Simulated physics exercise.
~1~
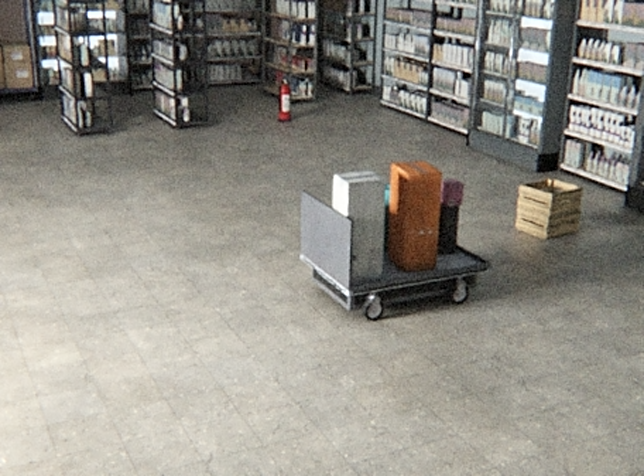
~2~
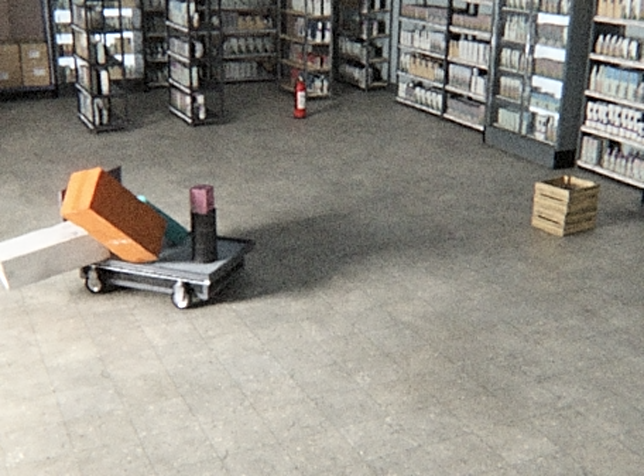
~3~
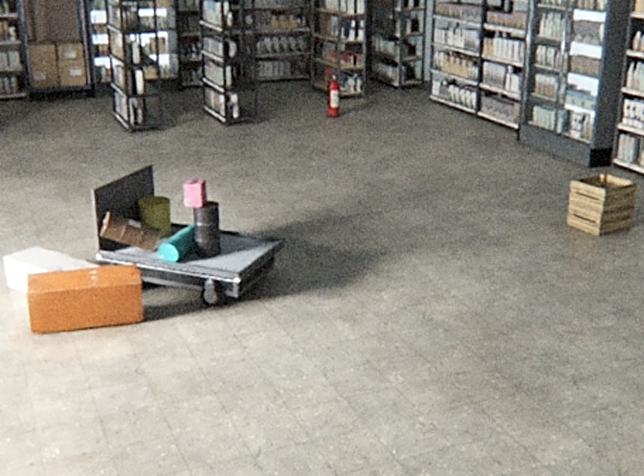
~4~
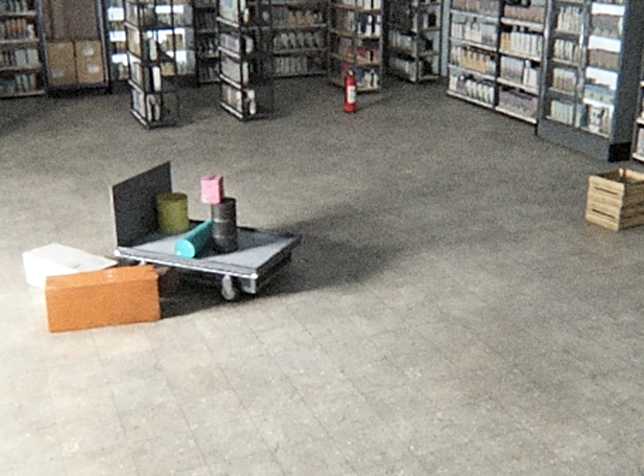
A flat cart loaded with boxes and canisters rolled left across a storeroom floor and turned, spilling a white box, then an orange box and a brown canister, and stopped with the turquoise canister lying on its deck among the upright items.
